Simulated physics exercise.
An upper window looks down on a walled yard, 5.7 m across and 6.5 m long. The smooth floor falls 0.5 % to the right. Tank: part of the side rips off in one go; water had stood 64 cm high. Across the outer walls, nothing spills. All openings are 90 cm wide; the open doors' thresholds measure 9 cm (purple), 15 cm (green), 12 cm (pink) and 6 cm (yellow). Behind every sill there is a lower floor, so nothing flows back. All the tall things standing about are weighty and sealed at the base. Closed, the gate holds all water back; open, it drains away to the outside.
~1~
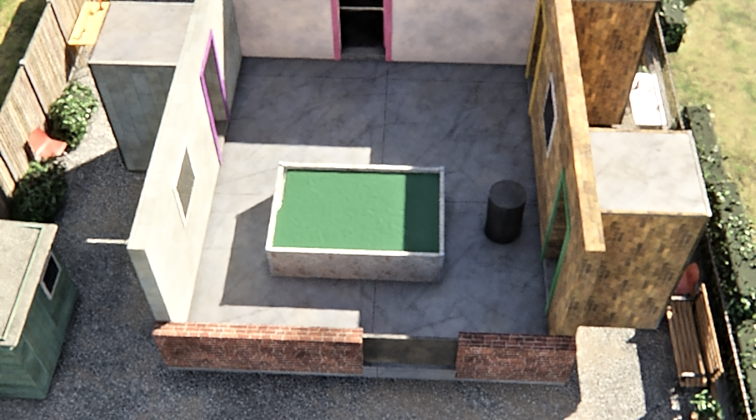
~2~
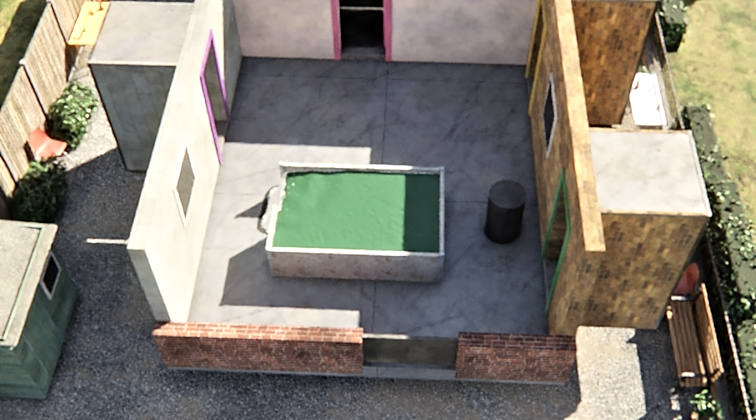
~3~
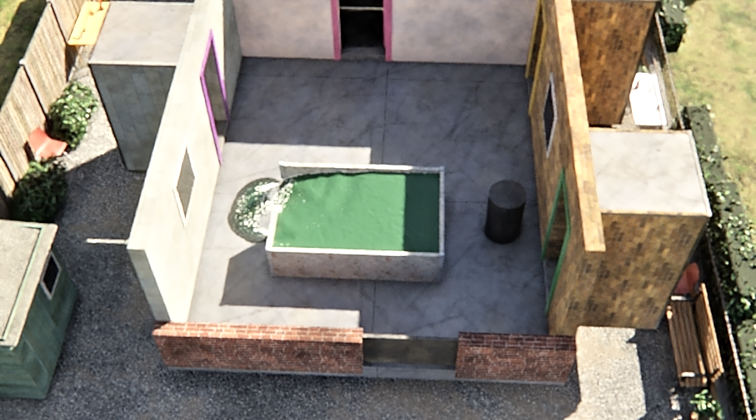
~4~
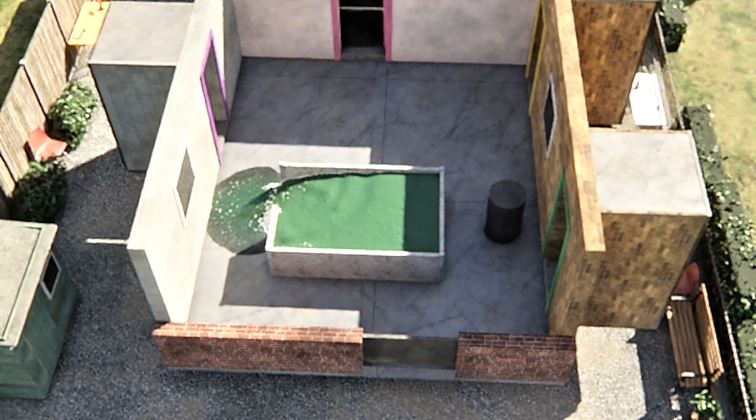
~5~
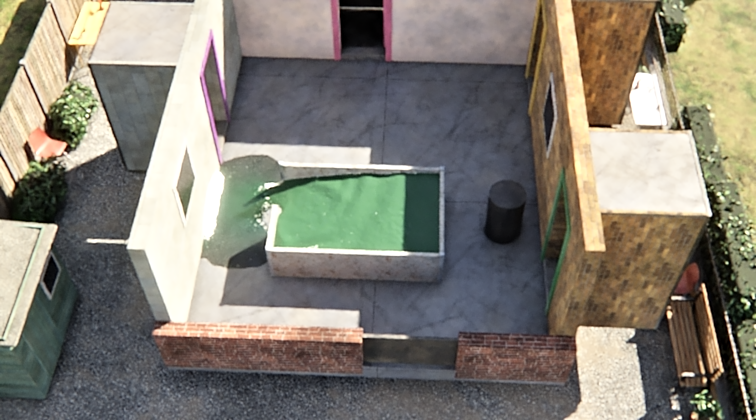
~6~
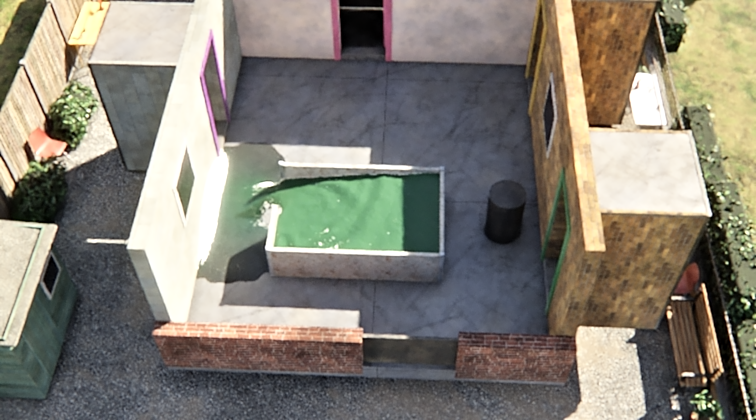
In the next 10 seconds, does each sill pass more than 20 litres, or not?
My prediction: The purple door tops the limit; the green door never tops the limit; the pink door never tops the limit; the yellow door tops the limit.
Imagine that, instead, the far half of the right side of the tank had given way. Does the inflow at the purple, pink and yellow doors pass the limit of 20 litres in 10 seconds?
Note: Purple short of the mark, pink short of the mark, yellow beyond the mark.
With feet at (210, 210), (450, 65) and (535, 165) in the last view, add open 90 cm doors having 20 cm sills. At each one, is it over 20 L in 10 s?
Per doorway, in order: Sufficient / insufficient / insufficient.
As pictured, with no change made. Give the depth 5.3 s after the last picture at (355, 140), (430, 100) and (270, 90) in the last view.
The depths come out at 1, 4 and 7 centimetres, in the order listed.
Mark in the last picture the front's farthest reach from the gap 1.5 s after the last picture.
I'd put it close to (243, 58).
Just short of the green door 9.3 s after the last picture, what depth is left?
Close to 13.0 cm of depth.
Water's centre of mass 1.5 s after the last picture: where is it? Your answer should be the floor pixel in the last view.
I'd put it close to (314, 221).
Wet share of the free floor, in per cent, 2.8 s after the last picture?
About 50 per cent.
Then, 0.7 s after the last picture water covers 15 % of the floor and is deepest (42 cm) near (211, 207); purple door 16 cm at the sill, 2 L in, green door not reached, pink door not reached, yellow door not reached.
Then, 1.5 s after the last picture water covers 30 % of the floor and is deepest (40 cm) near (211, 207); purple door 16 cm at the sill, 19 L in, green door not reached, pink door not reached, yellow door not reached.
Then, 2.8 s after the last picture water covers 50 % of the floor and is deepest (28 cm) near (211, 207); purple door 13 cm at the sill, 41 L in, green door not reached, pink door 11 cm at the sill, 0 L in, yellow door not reached.
Then, 5.3 s after the last picture water covers 80 % of the floor and is deepest (21 cm) near (211, 207); purple door 10 cm at the sill, 51 L in, green door 12 cm at the sill, 0 L in, pink door 8 cm at the sill, 0 L in, yellow door 14 cm at the sill, 32 L in.
Then, 9.3 s after the last picture water covers 95 % of the floor and is deepest (14 cm) near (517, 243); purple door 6 cm at the sill, 53 L in, green door 13 cm at the sill, 0 L in, pink door 6 cm at the sill, 0 L in, yellow door 11 cm at the sill, 111 L in.
